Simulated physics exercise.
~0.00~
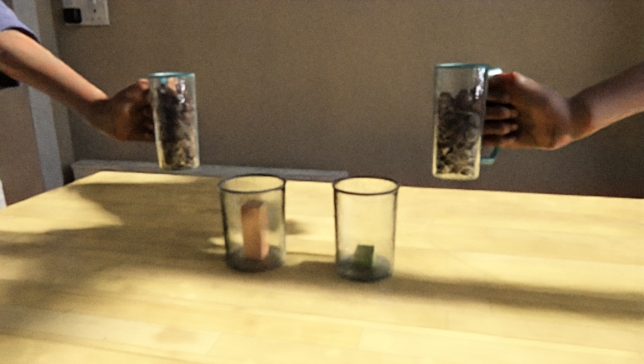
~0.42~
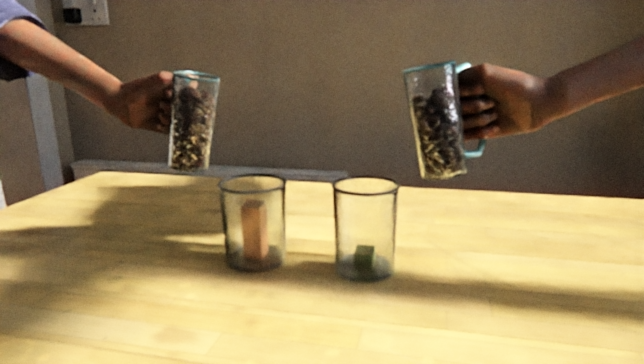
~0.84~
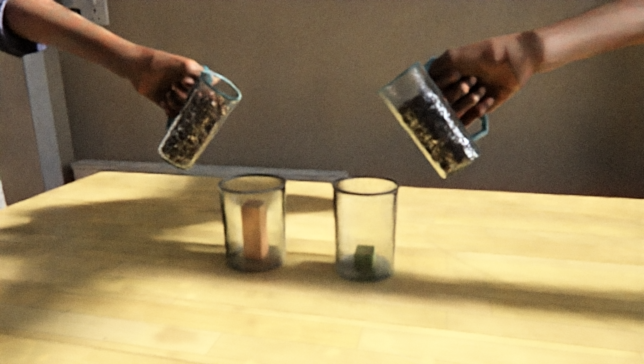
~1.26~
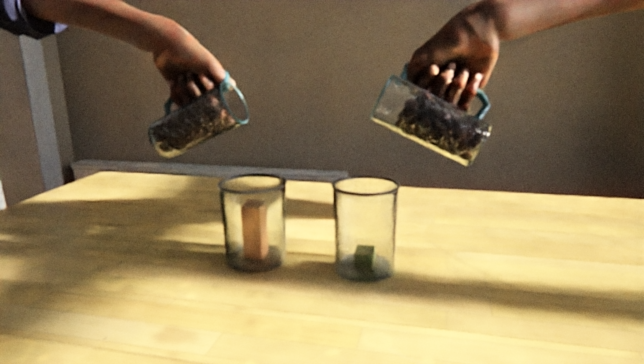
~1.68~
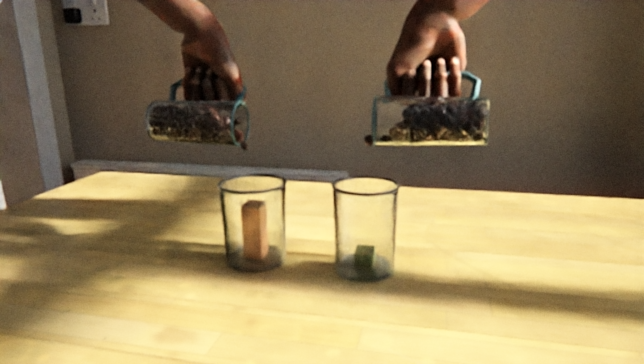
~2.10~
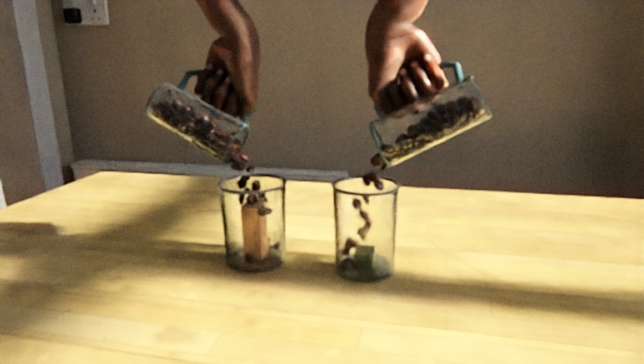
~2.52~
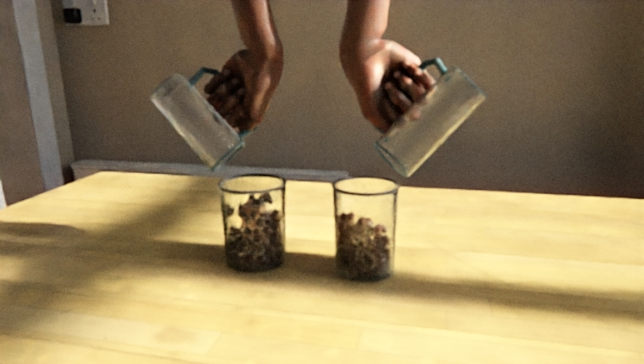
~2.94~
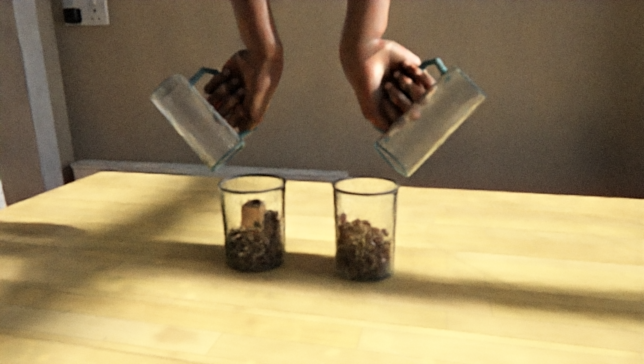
The clip opens on two clear glasses on a pale wooden table, a tall orange block standing in the left one and a short green block in the right, while two hands hold clear cups of dark, pebble-like pieces above. The hands move inward and tip the cups onto their sides over the glasses. As the cups tilt further, the pieces begin tumbling out and drop around the blocks. Both cups empty completely and stay tipped mouth-down. At the end, the orange block's top shows above the left pile, while the green block is buried on the right.
